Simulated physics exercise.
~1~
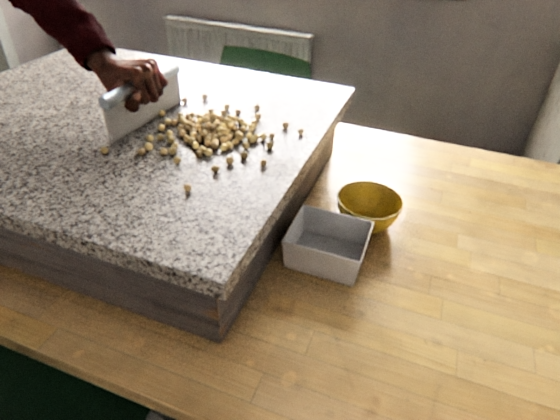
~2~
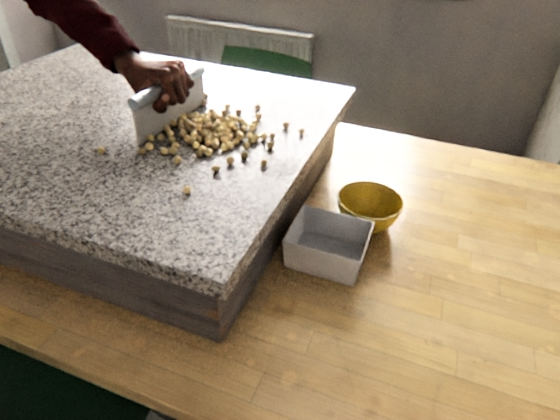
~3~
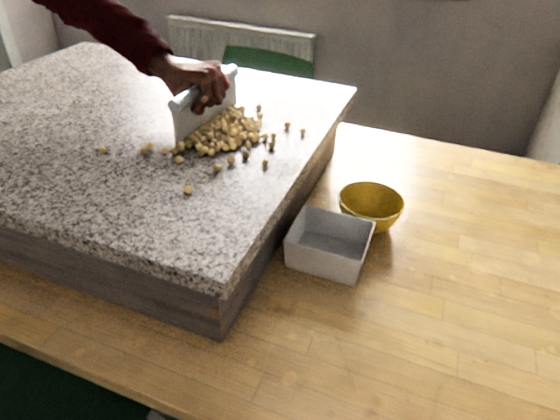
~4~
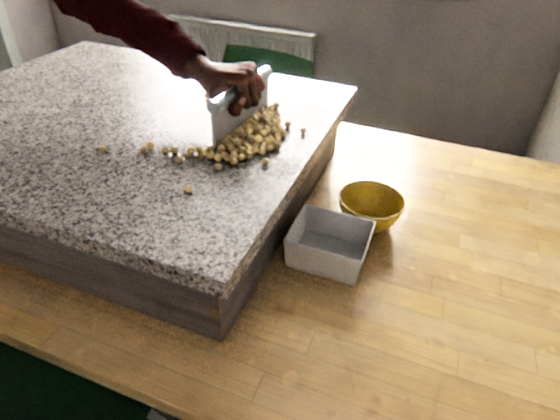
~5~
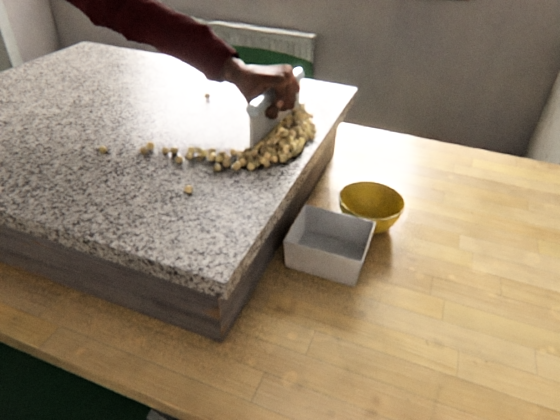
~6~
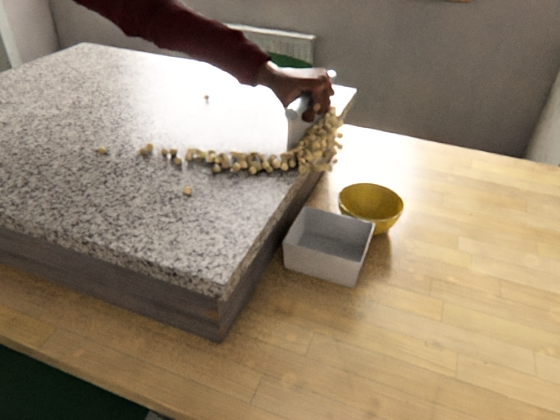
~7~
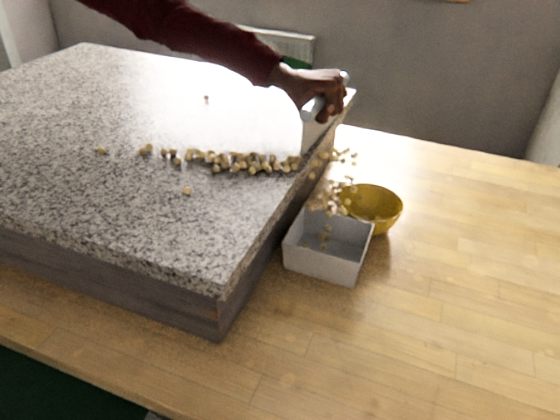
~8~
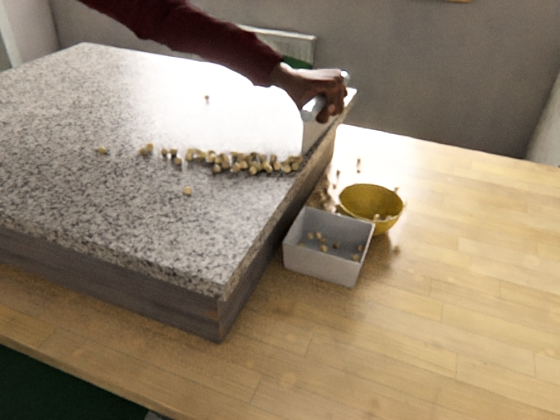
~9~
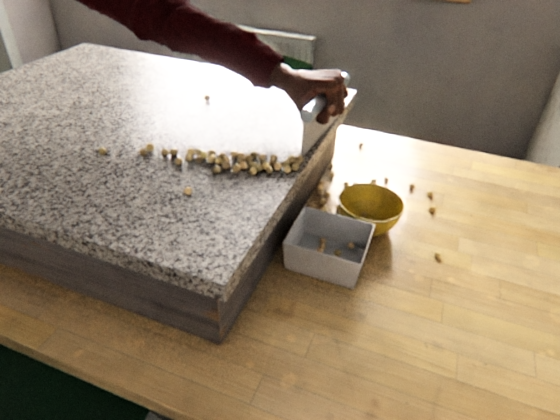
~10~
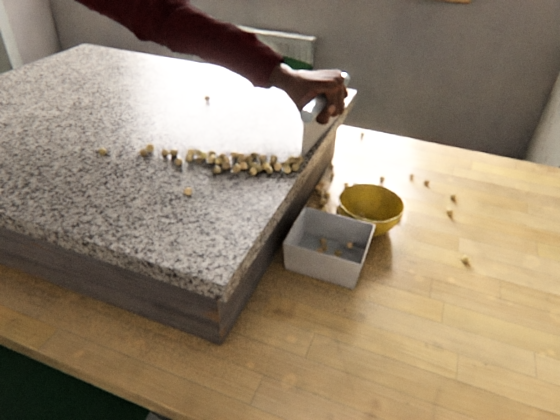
A hand pushes a white scraper rightward through nuts spilt on a speckled slab, stopping at its edge as some tumble off. A few land in the white tin and yellow bowl, many scatter over the wooden table, and a line of nuts remains on top.
